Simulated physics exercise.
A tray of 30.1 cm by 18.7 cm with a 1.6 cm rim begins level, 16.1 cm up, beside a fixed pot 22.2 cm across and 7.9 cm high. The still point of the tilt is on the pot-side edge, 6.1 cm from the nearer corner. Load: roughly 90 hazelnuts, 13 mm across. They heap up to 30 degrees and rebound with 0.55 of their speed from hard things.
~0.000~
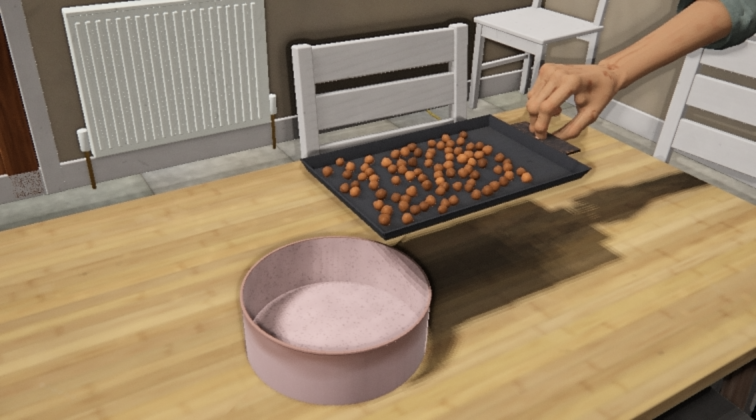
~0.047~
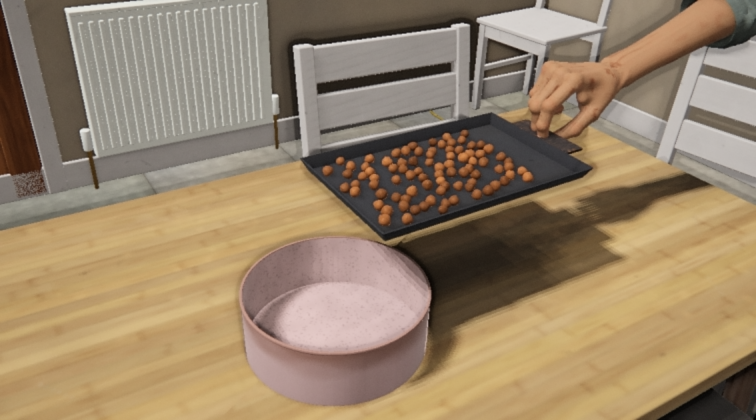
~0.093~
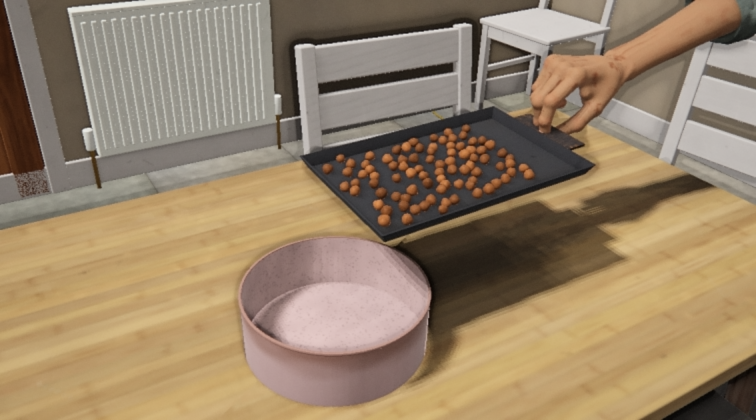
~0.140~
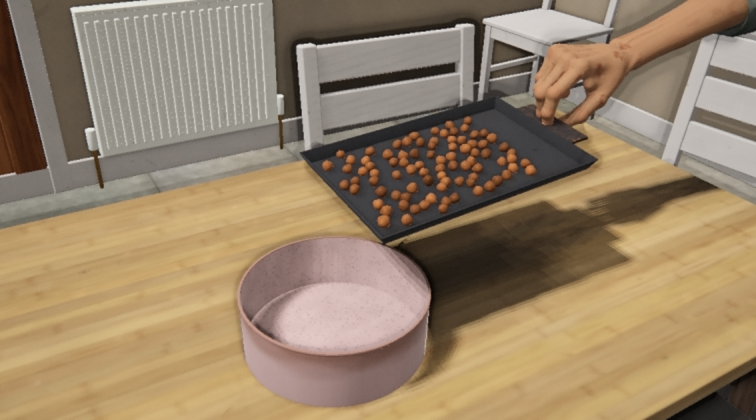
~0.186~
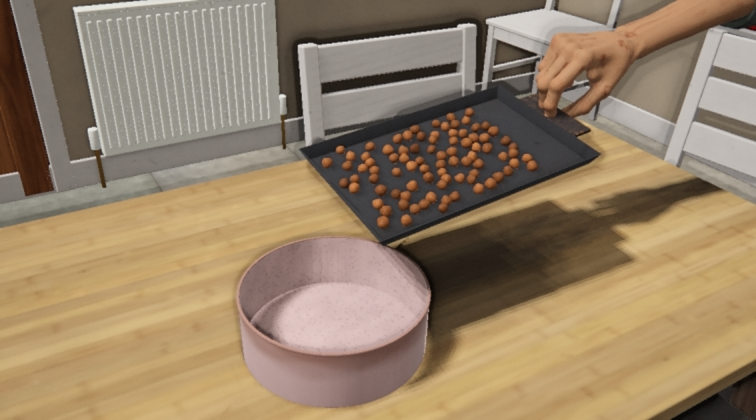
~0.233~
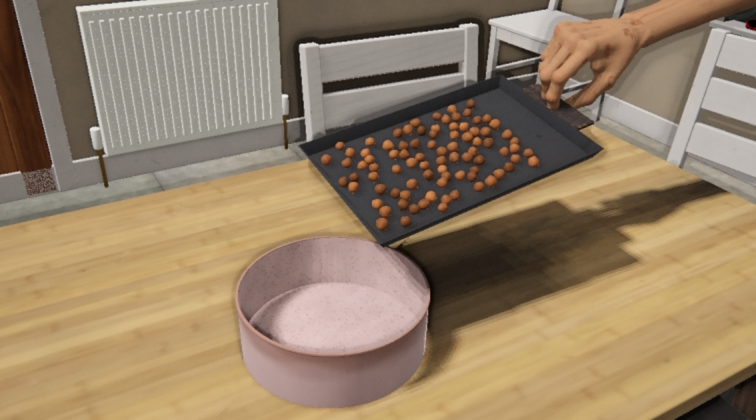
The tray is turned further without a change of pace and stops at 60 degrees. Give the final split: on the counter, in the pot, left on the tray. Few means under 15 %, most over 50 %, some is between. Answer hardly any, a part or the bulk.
On the counter: Hardly any; in the pot: The bulk; left on the tray: Hardly any.
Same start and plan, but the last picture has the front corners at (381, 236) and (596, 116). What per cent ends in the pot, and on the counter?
Pot 90, counter 0.
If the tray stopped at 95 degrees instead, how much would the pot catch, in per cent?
Then about 95 per cent.
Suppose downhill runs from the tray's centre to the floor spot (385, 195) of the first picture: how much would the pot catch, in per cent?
Some 60 per cent.
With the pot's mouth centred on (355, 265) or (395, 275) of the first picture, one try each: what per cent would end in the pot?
Some 60 and 90 per cent.
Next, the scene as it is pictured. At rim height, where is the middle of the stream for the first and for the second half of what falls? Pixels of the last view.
At about (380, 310), then at (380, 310).
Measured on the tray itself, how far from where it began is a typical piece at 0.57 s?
About 7 cm.
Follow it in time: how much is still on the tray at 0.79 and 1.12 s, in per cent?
In turn: 90, 35.
After 0.57 s, tilt 36 degrees; the tray holds 100 %, the pot 0 %.
After 0.79 s, tilt 51 degrees; the tray holds 90 %, the pot 0 %.
After 1.12 s, tilt 60 degrees; the tray holds 35 %, the pot 50 %.
By 2.6 s all is still; counter 5 %, pot 90 %, tray 10 %.
